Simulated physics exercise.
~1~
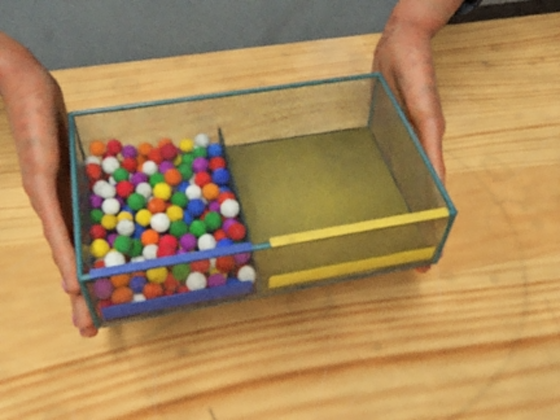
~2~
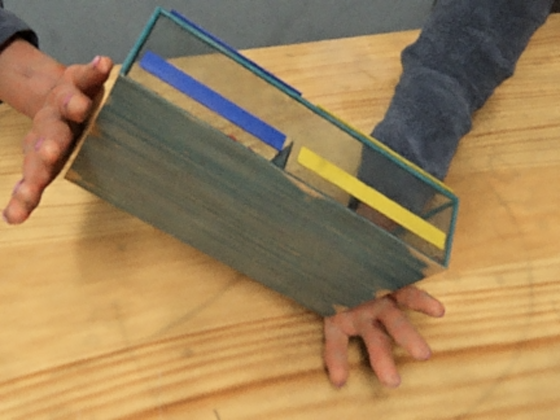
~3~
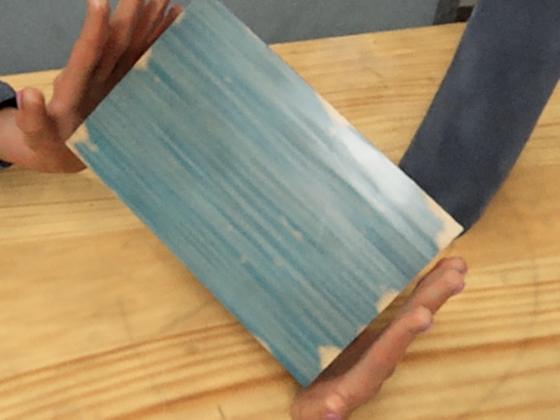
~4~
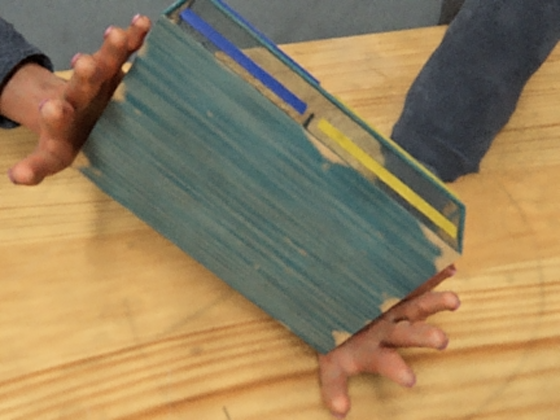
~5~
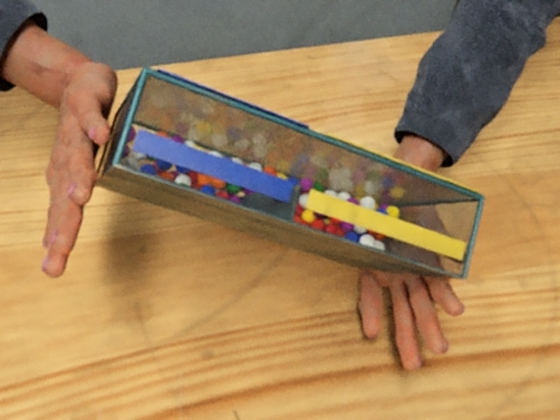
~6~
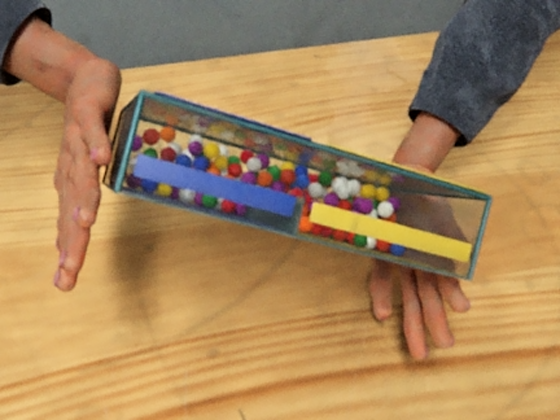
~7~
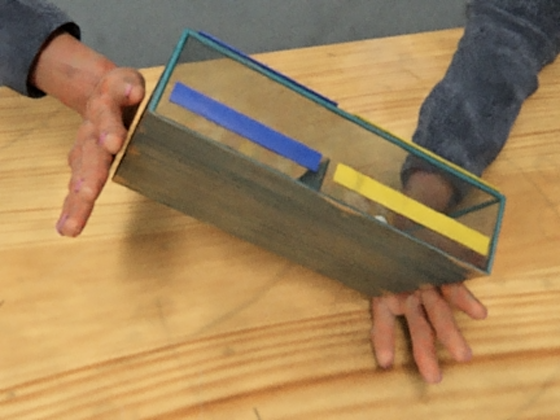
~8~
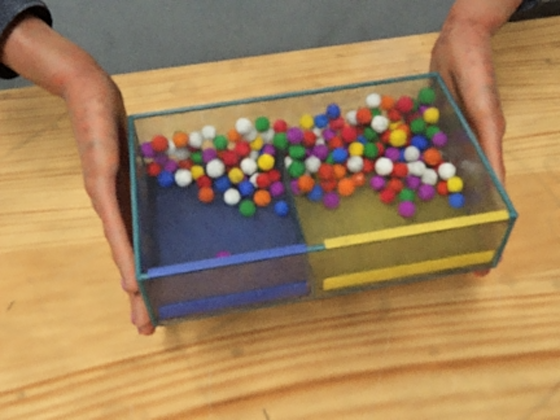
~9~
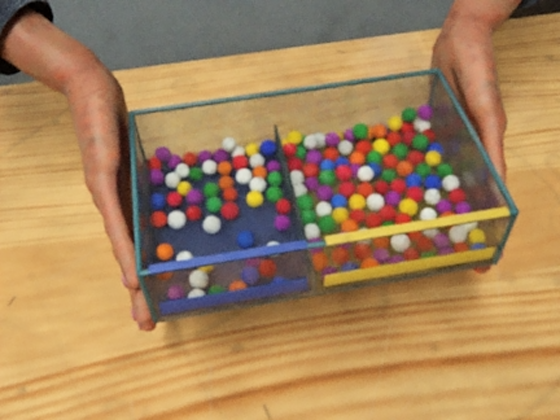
To begin with, two hands hold a clear-lidded box above a wooden table, with many small colourful balls filling the blue-marked left compartment and the yellow-marked right one empty. The hands tip the box far over until only its worn, blue-green underside shows and the balls are hidden. They then turn it partway back, and the balls reappear, jumbled behind both the blue and yellow strips. Next the box tilts away again, showing its underside. Finally it comes level, the balls scatter across and drop, and they rest in both compartments, with more on the yellow side.
